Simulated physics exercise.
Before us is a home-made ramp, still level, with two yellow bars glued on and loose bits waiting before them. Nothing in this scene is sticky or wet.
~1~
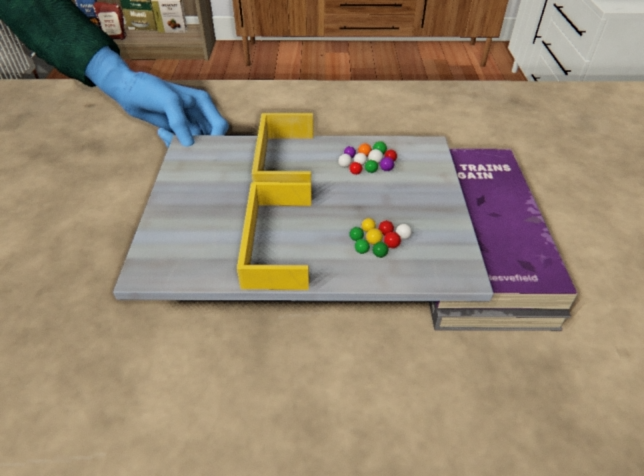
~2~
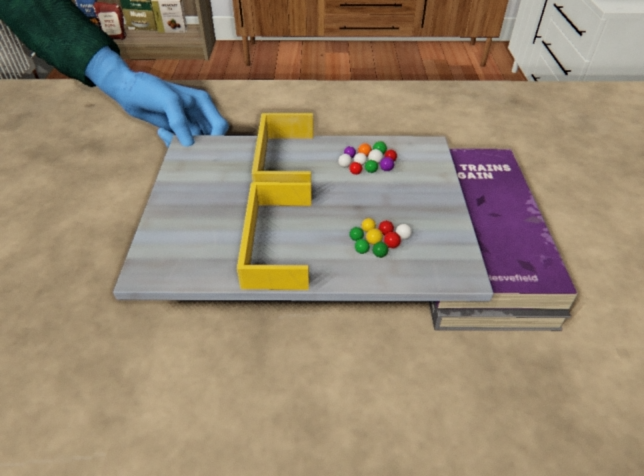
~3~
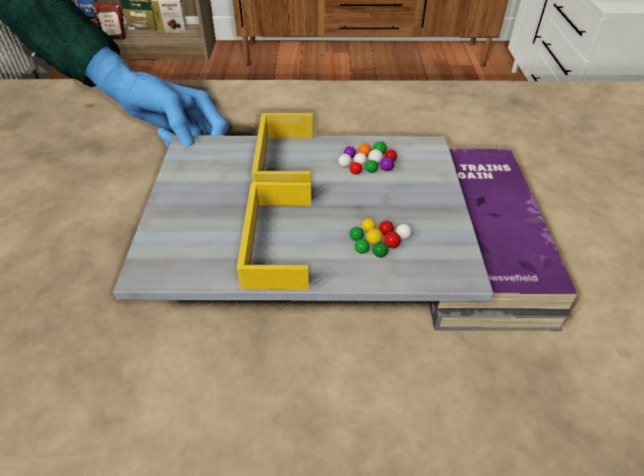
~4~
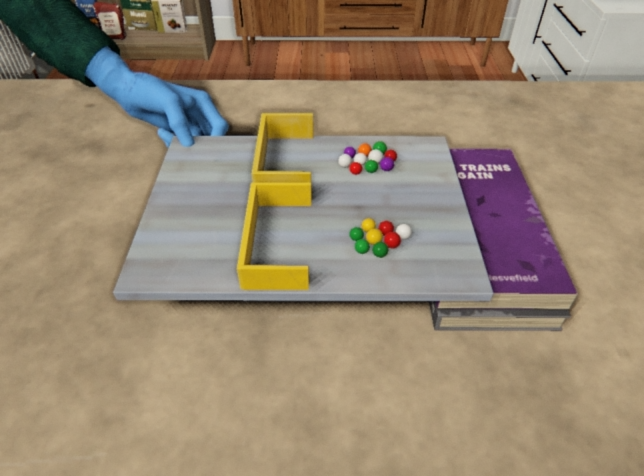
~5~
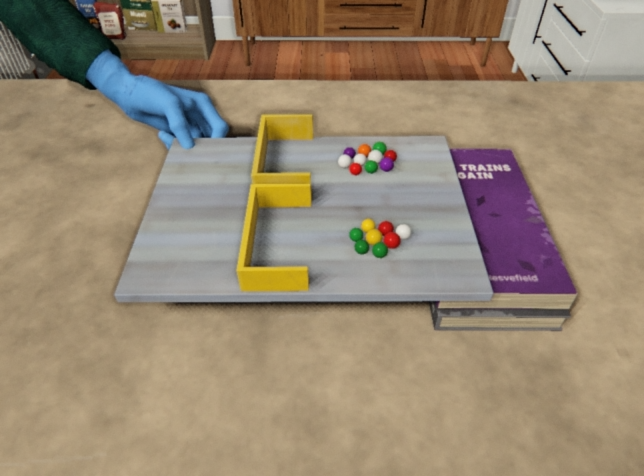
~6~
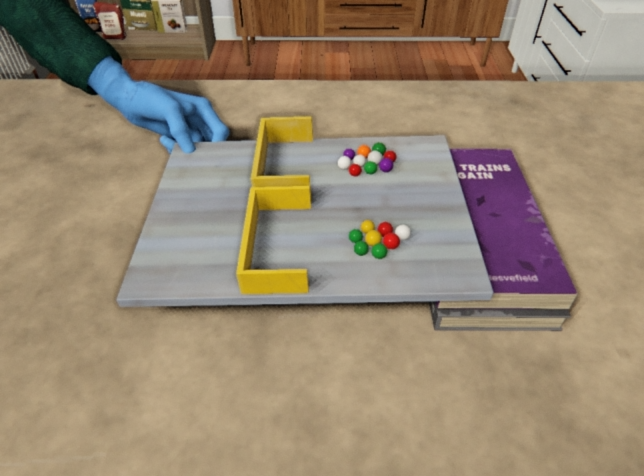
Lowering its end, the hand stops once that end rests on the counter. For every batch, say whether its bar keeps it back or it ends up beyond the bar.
In the end the front batch is kept back; the back batch is kept back.
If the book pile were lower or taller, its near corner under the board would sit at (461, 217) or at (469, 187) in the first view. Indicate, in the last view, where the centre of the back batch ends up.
Resting centre: First ~ (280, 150), second ~ (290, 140).
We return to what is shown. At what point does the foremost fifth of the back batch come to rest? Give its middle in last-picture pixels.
Roughly (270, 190), I'd say.
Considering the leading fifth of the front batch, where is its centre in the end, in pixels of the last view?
(262, 254).
Then, 0.17 s past the last view, board sloping at 6°; front batch where it was; back batch where it was.
Then, 0.38 s past the last view, board sloping at 9°; front batch on its way down; back batch on its way down.
Then, 0.61 s past the last view, board resting at 9°; front batch has reached its bar; back batch has reached its bar.
Finally, board resting at 9°; front batch gathered behind its bar; back batch gathered behind its bar.
